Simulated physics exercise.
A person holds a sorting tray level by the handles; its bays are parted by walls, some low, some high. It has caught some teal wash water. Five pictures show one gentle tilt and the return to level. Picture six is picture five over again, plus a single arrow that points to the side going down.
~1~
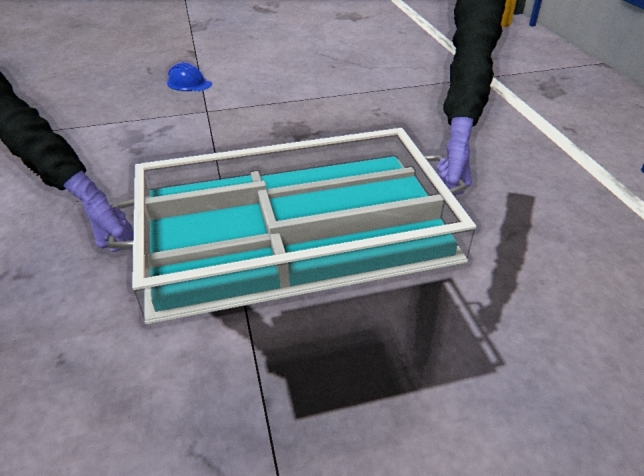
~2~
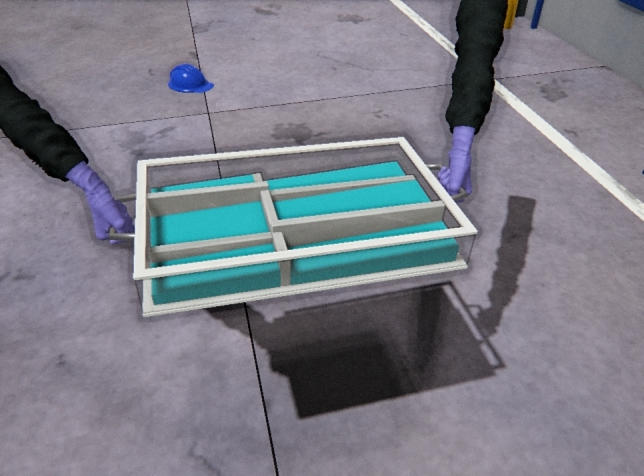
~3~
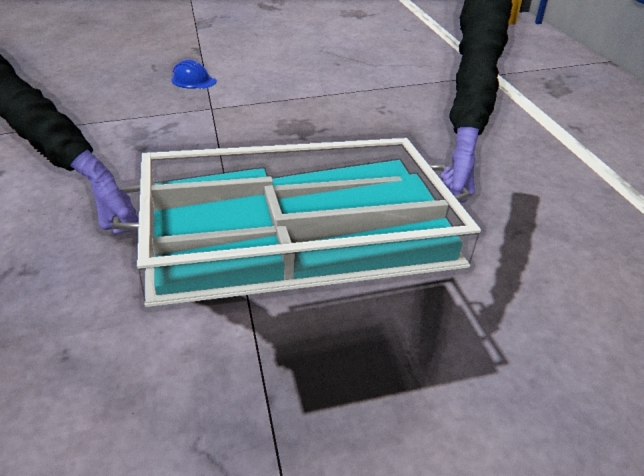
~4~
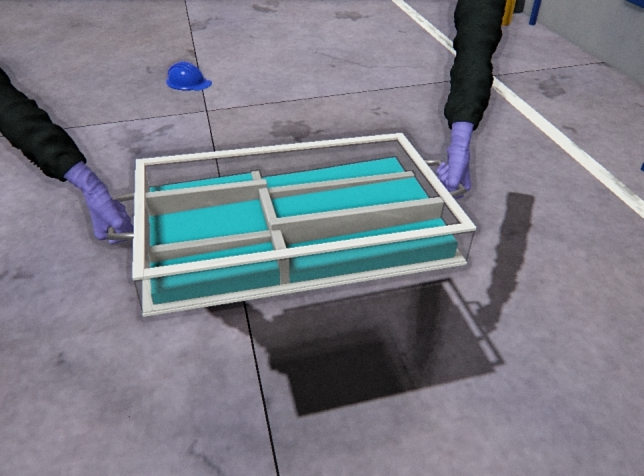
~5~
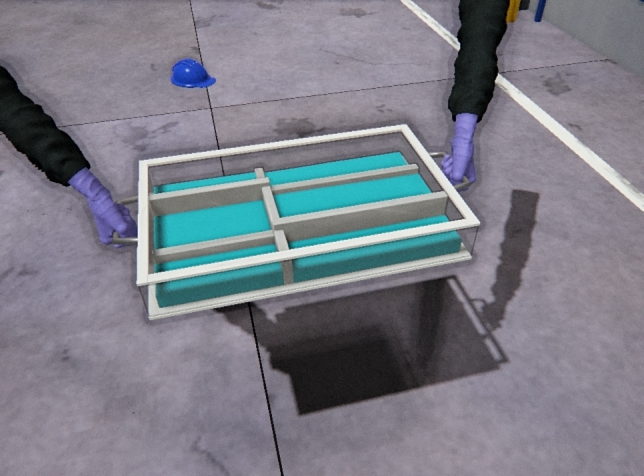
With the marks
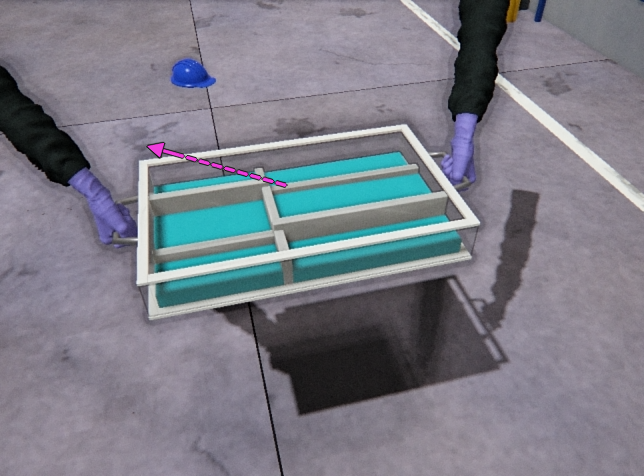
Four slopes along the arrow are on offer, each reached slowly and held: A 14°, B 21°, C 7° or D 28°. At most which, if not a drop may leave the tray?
Use tilt C.
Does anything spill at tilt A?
Yes, it does.
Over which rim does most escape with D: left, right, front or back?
Over the left one.
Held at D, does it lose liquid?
Yes.
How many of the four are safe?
One.
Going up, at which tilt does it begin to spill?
A it is.
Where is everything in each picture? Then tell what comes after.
The tray is level; deepest in the centre right bay, at (349, 205), shallowest in the back right, in the first picture.
Tipped about 3° down to the back right; no wall is crossed, in the second picture.
Tipped about 6° down to the back right; liquid runs over two walls, in the third picture.
Tipped about 3° down to the back right; no wall is crossed, in the fourth picture.
The tray is level; deepest in the centre right bay, at (353, 201), shallowest in the back right, in the fifth picture.
The arrow ends at (152, 147).
With A, about 6 % goes over the rim.
With B, about 33 % goes over the rim.
With C, nothing spills; the centre right bay holds the most.
With D, about 58 % goes over the rim.
